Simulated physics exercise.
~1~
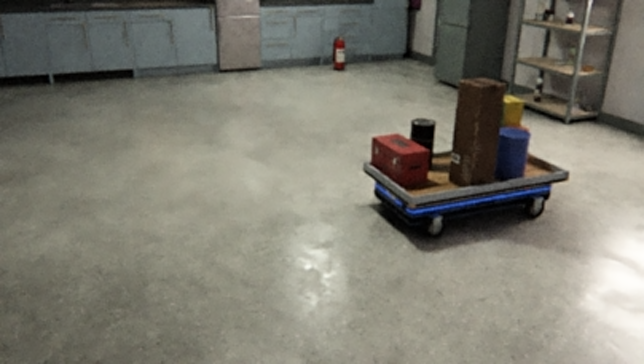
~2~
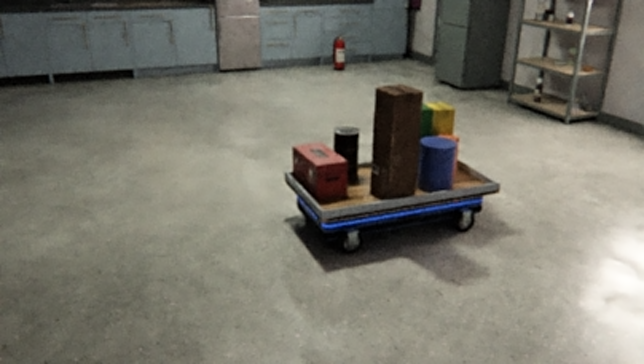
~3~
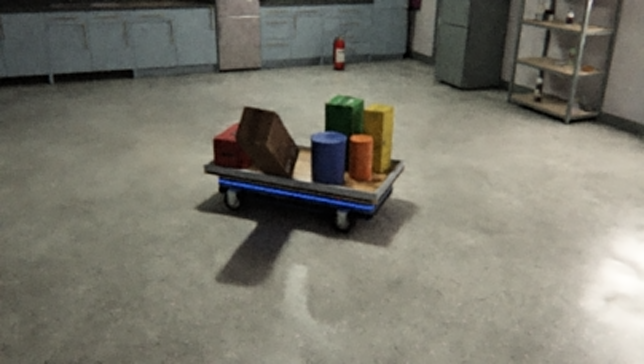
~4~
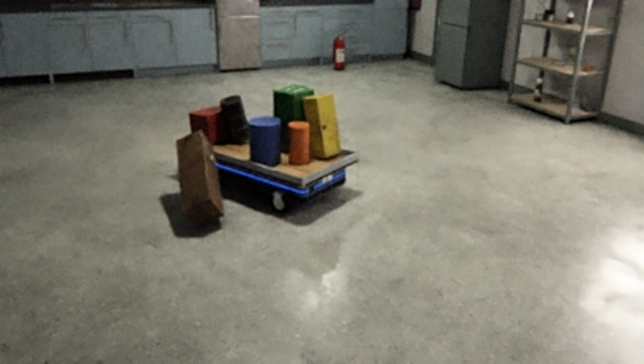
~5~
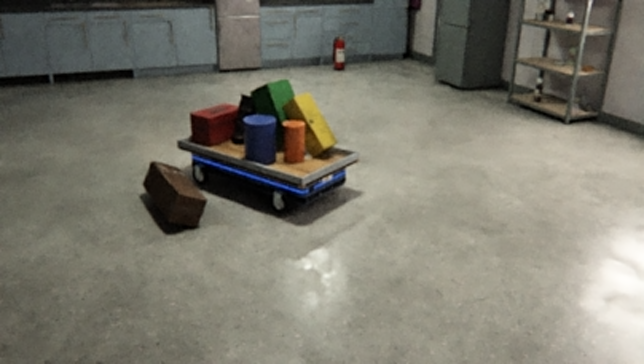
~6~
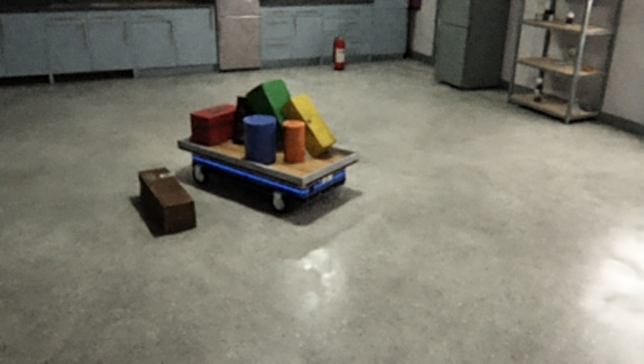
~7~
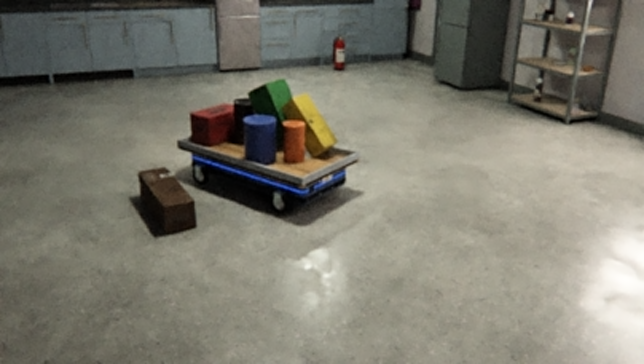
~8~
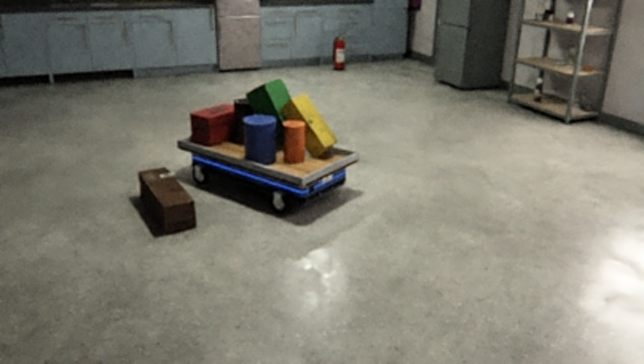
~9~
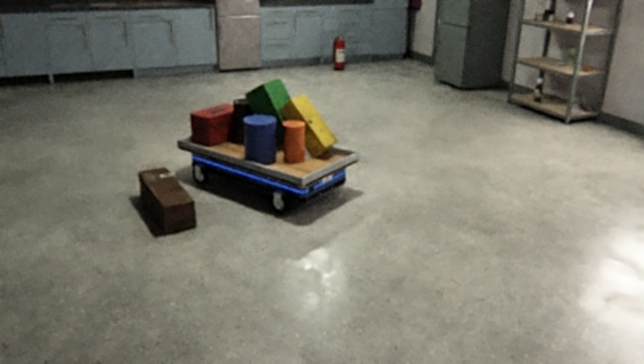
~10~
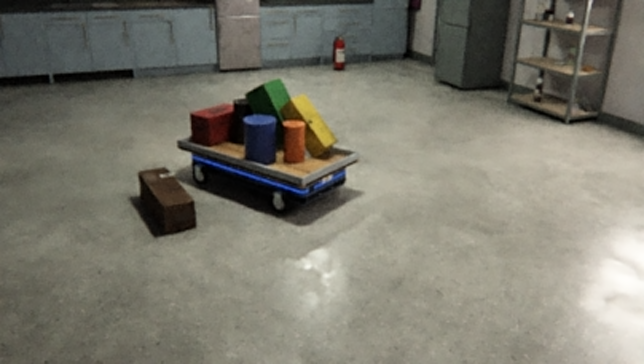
A low cart loaded with colourful boxes and cans rolled left across the floor, turning as the tall brown box tipped and fell off; the cart stopped with the green and yellow boxes leaning, and the brown box lay beside it.
